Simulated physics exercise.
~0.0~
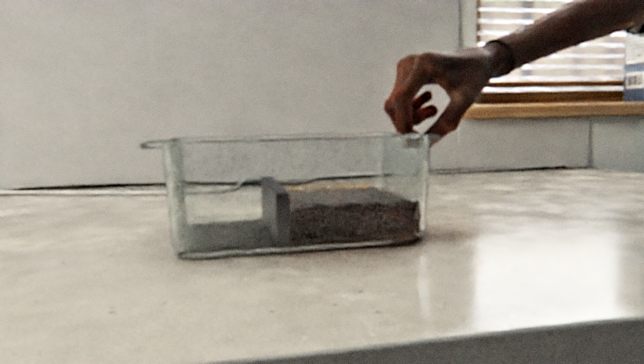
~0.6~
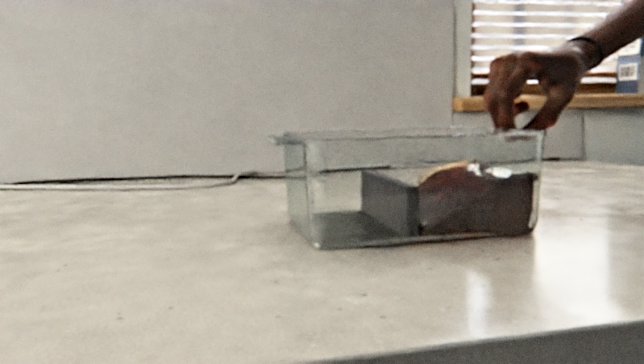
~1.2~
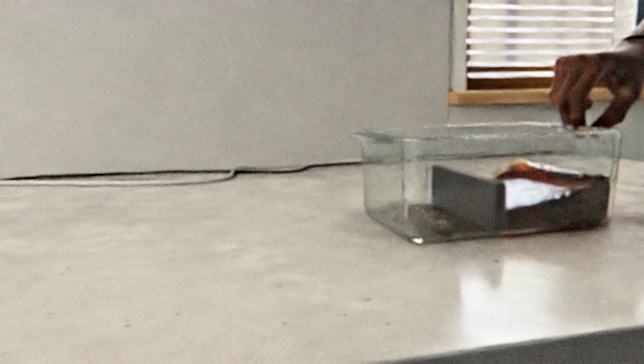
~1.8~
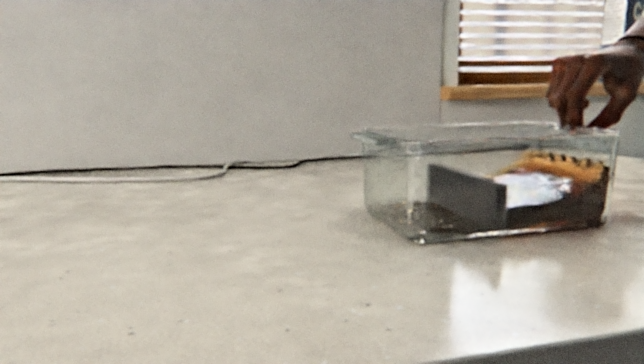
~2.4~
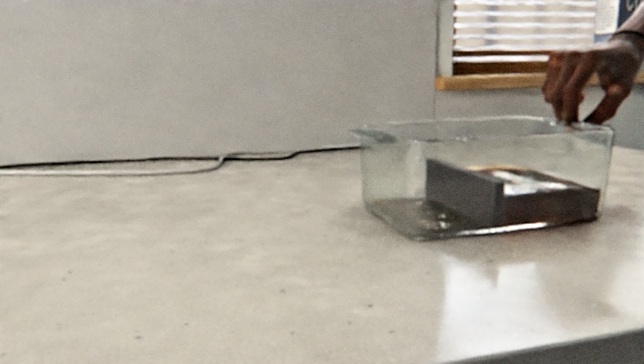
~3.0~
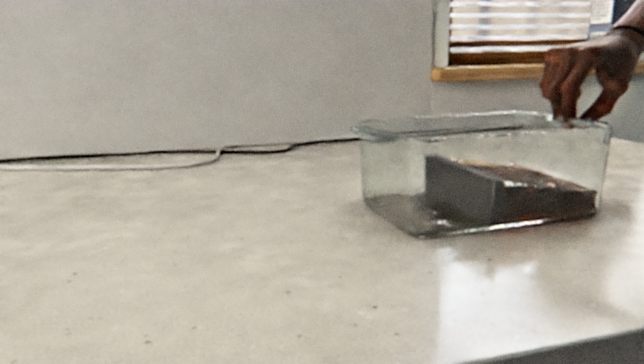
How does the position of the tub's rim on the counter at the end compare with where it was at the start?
The rim ends up clearly farther to the right than where it started, having moved along with the tub.
A clear oblong tub with dark tea on the right of its divider slid right across the counter, pulled by a hand. The tea sloshed about, then settled as the tub stood still, most of it still on the right.
